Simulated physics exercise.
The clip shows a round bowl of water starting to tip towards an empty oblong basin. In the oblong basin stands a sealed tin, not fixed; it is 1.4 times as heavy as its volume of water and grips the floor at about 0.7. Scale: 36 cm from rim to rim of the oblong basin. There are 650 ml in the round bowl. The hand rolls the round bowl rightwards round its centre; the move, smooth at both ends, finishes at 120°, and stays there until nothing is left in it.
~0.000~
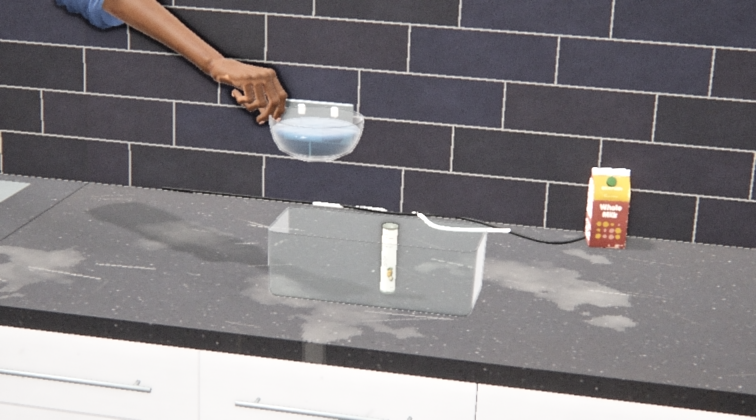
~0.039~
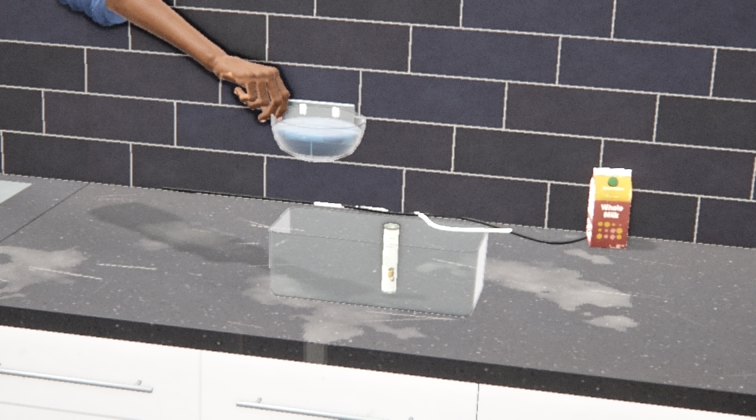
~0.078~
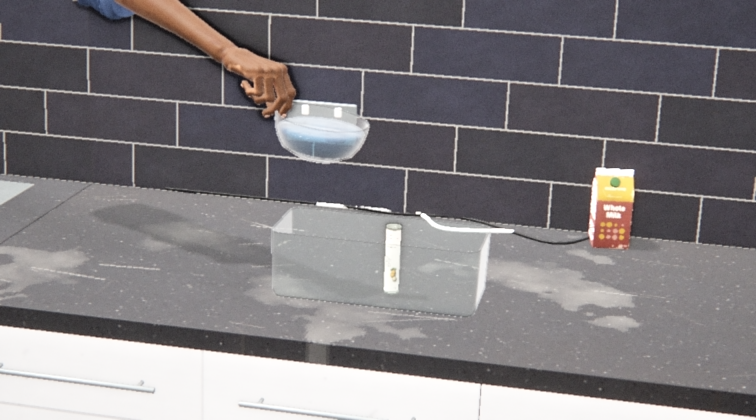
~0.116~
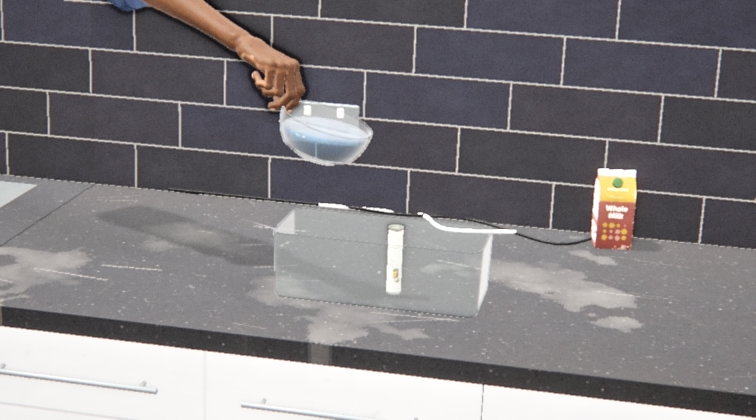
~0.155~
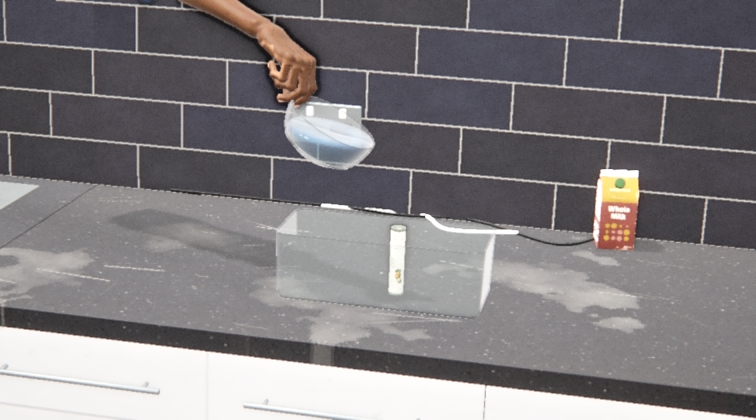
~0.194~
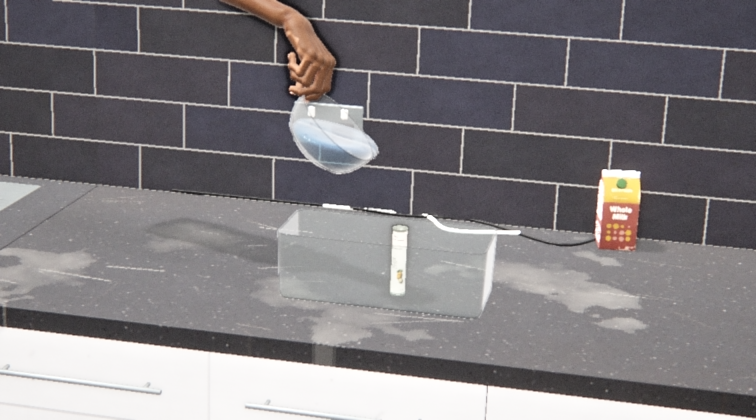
The video shows a hand holding a clear round bowl of bluish water above an oblong, see-through basin on a dark countertop, then rotating the bowl rightwards, gradually at first, until it leans steeply with its right side lowered.
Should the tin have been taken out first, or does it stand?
The tin falls.
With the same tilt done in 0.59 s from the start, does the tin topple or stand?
The tin goes over.
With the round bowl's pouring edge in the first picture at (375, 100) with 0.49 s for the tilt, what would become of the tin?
Then it stays up.
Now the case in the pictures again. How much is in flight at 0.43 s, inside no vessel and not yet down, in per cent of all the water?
Some 30 per cent.
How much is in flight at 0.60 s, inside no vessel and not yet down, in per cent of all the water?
Near 4 in a hundred.
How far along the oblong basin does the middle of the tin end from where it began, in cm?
About 9.5 cm.
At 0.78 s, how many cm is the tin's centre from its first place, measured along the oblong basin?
Some 5 cm.
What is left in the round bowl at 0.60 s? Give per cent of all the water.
Some 0 per cent.
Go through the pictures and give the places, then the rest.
It leans 0°; its right rim is at (362, 122); the water meets the walls at (275, 123) and (360, 131); the oblong basin's rim runs from (278, 219) to (482, 240); the tin's top is at (390, 229), in the first picture.
It leans 2°; its right rim is at (364, 124); the water meets the walls at (277, 123) and (361, 132), in the second picture.
It leans 8°; its right rim is at (367, 129); the water meets the walls at (280, 121) and (364, 135), in the third picture.
It leans 17°; its right rim is at (370, 137); the water meets the walls at (284, 120) and (369, 138), in the fourth picture.
It leans 28°; its right rim is at (372, 147); the water meets the walls at (290, 120) and (373, 142), in the fifth picture.
It leans 42°; its right rim is at (370, 159); the water meets the walls at (295, 121) and (366, 145); 6 per cent is over the edge, in the sixth picture.
After 0.43 s the tilt is 117° and 2 per cent is still to pour; the tin stands where it began.
After 0.60 s the tilt is 120° and 0 per cent is still to pour; the tin leans 7°.
After 0.78 s the tilt is 120° and 0 per cent is still to pour; the tin leans 30°.
After 0.98 s the tilt is 120° and 0 per cent is still to pour; the tin lies on its side.
In the end the tin lies on its side.
